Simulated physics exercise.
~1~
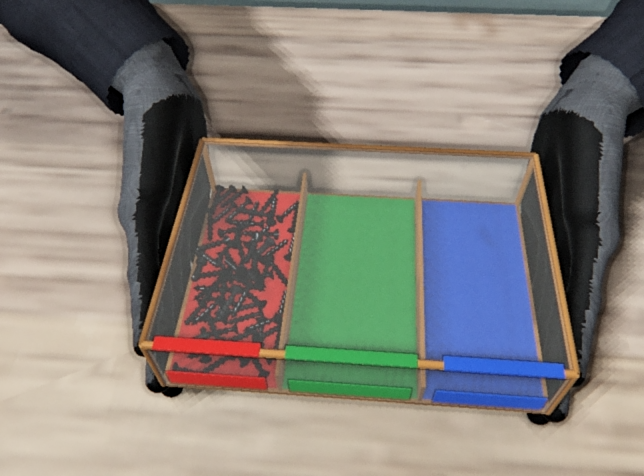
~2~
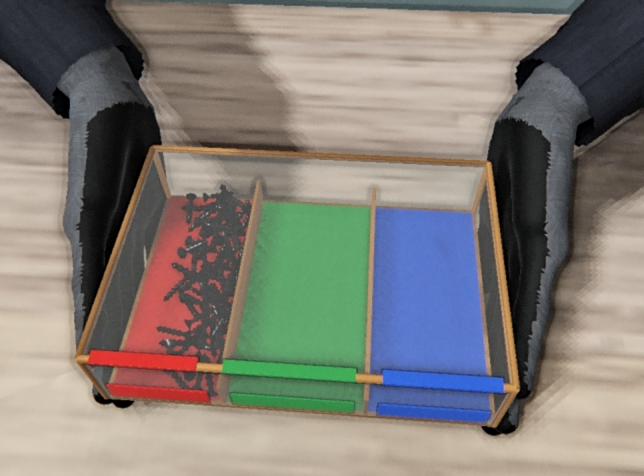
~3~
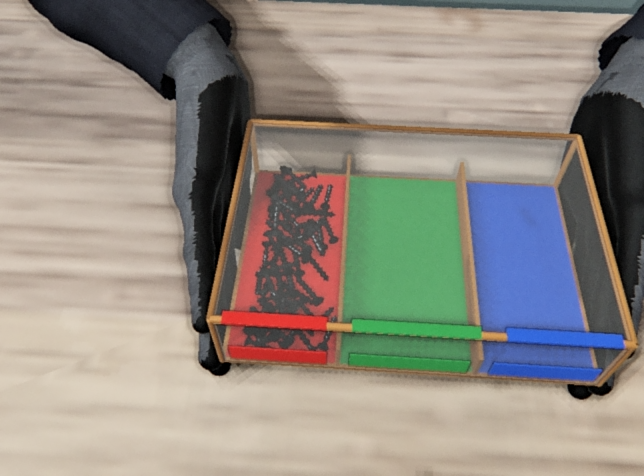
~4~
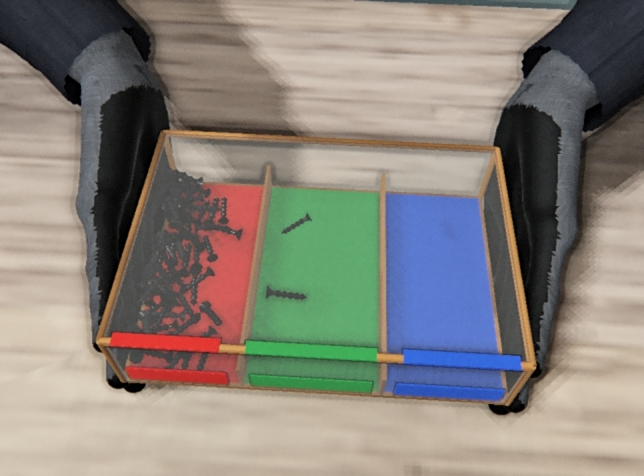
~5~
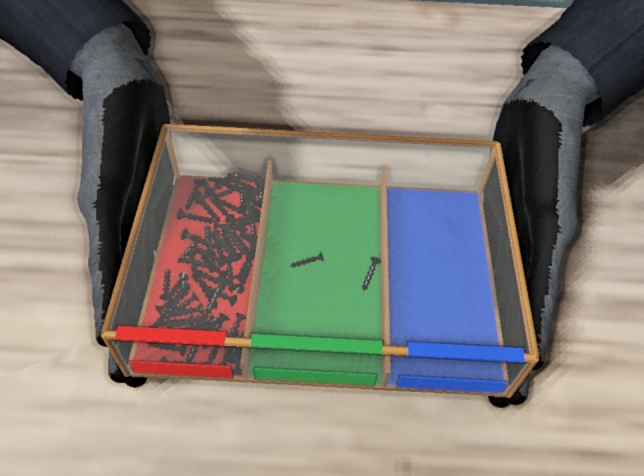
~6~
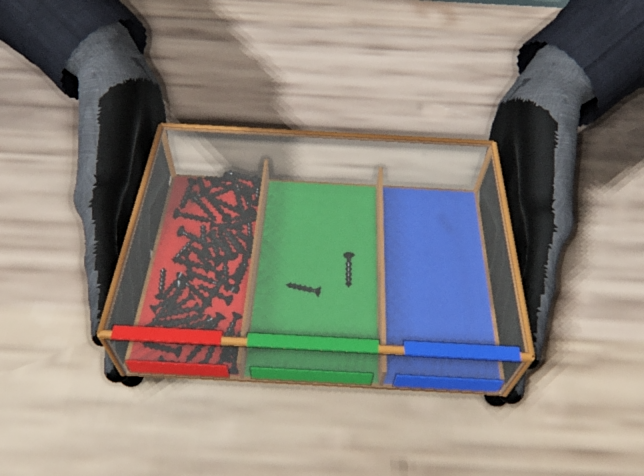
Above a pale wood-grain surface, two gloved hands shake a clear-lidded box left and right, jostling black screws in its red compartment until two cross into the green one; the box then steadies, with most screws still in red and blue empty.
